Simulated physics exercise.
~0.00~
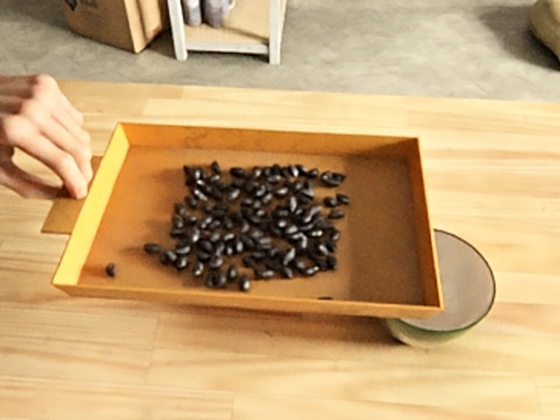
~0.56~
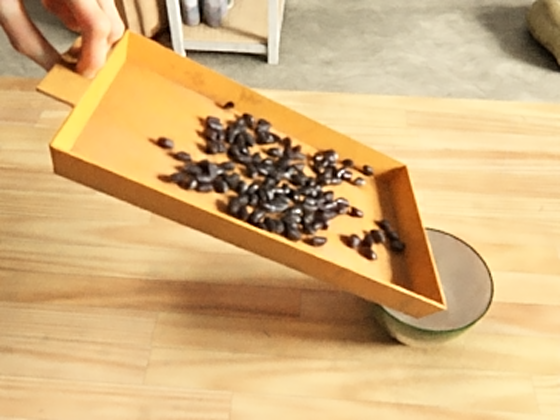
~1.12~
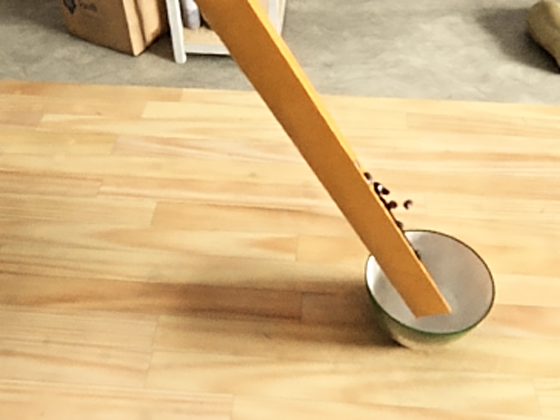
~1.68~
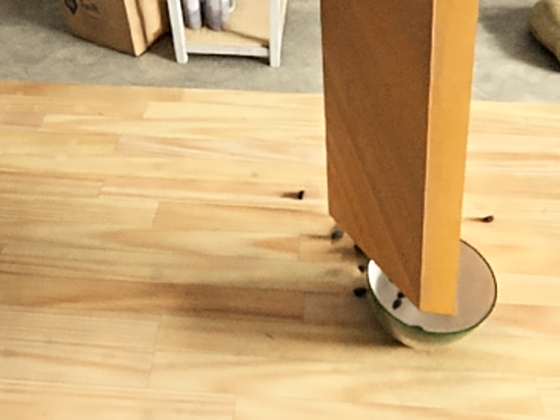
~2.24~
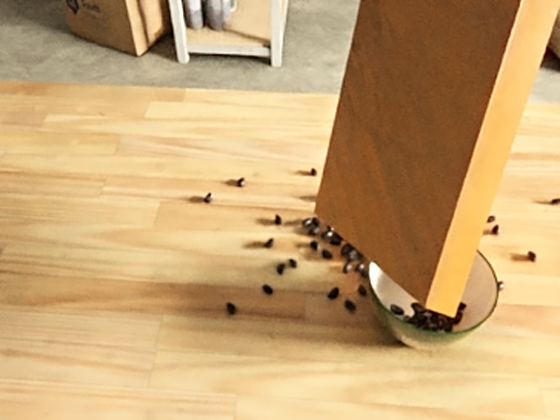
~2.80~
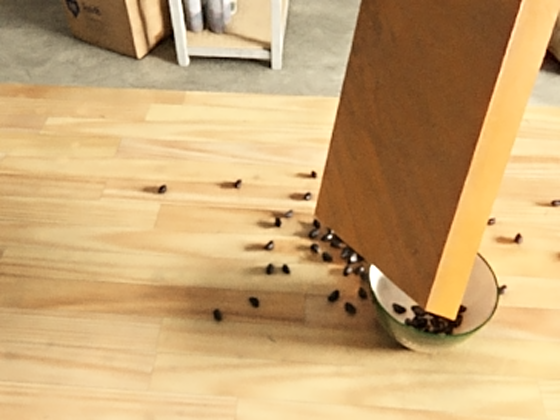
At first, a hand on the left holds a shallow orange tray of black beans above a wooden table, with a small bowl beneath its right end. The hand raises the left side, and the beans begin sliding toward the lower right corner. The tray tips steeply, and a few beans appear beyond its edge near the bowl. It swings past upright, and beans drop into the bowl and onto the table. More spill out and scatter, mostly to the left. Finally, the tray stays tipped over the bowl, which holds some beans while most lie outside it.
